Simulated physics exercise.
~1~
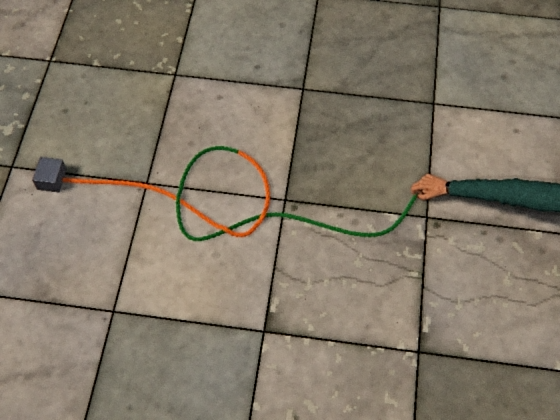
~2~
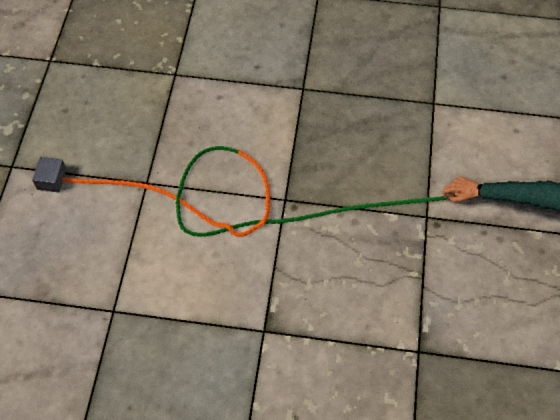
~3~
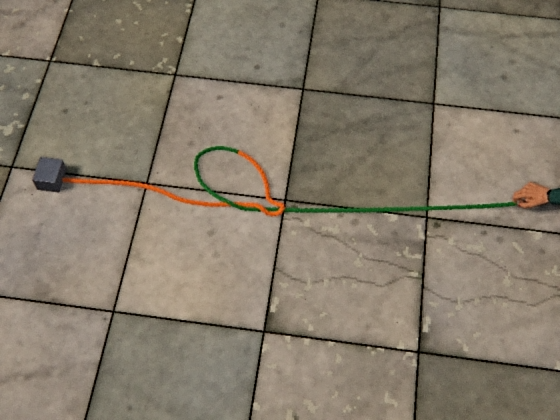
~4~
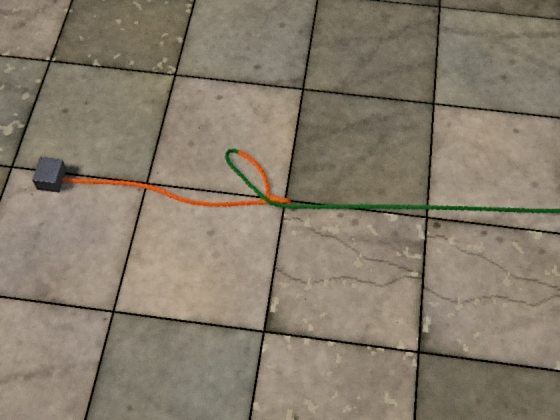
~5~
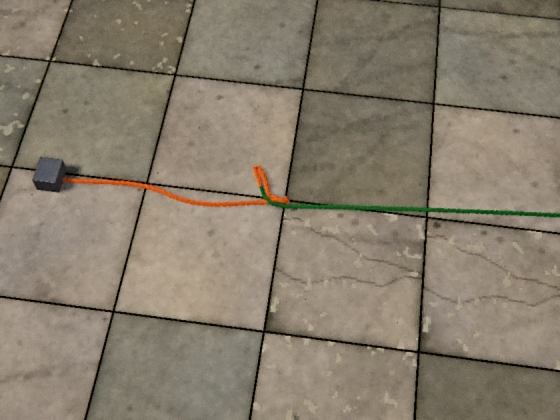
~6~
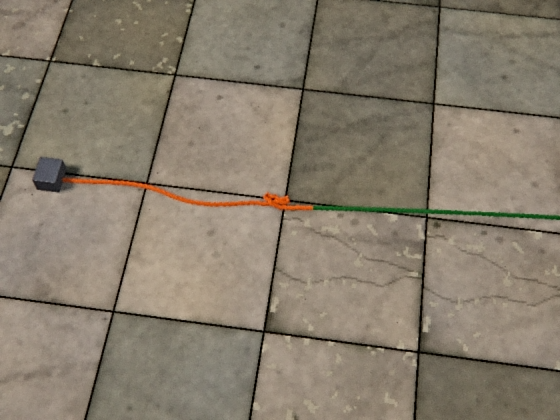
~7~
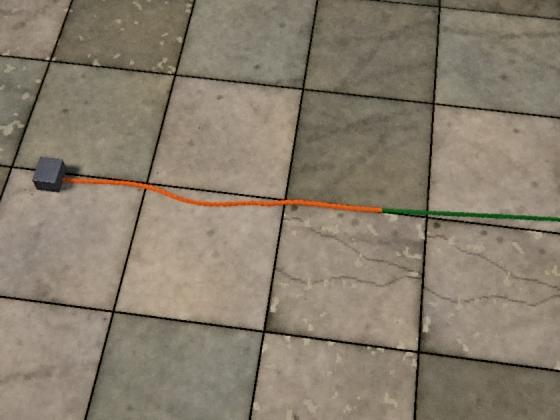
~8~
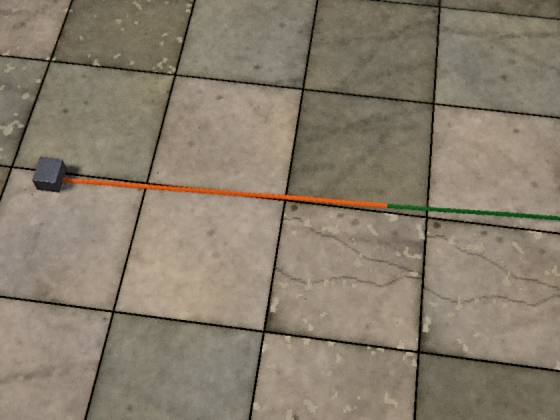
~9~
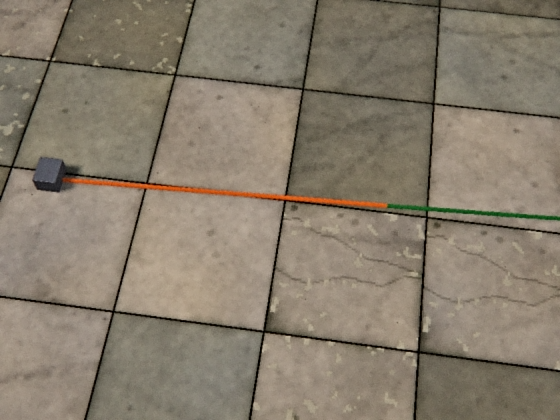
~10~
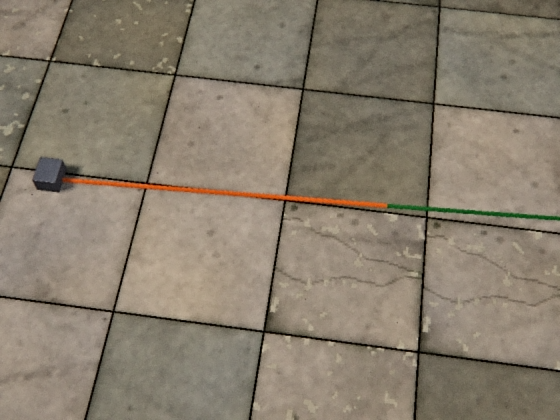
An orange and green rope is pulled right by a hand, its loop shrinking until straight.
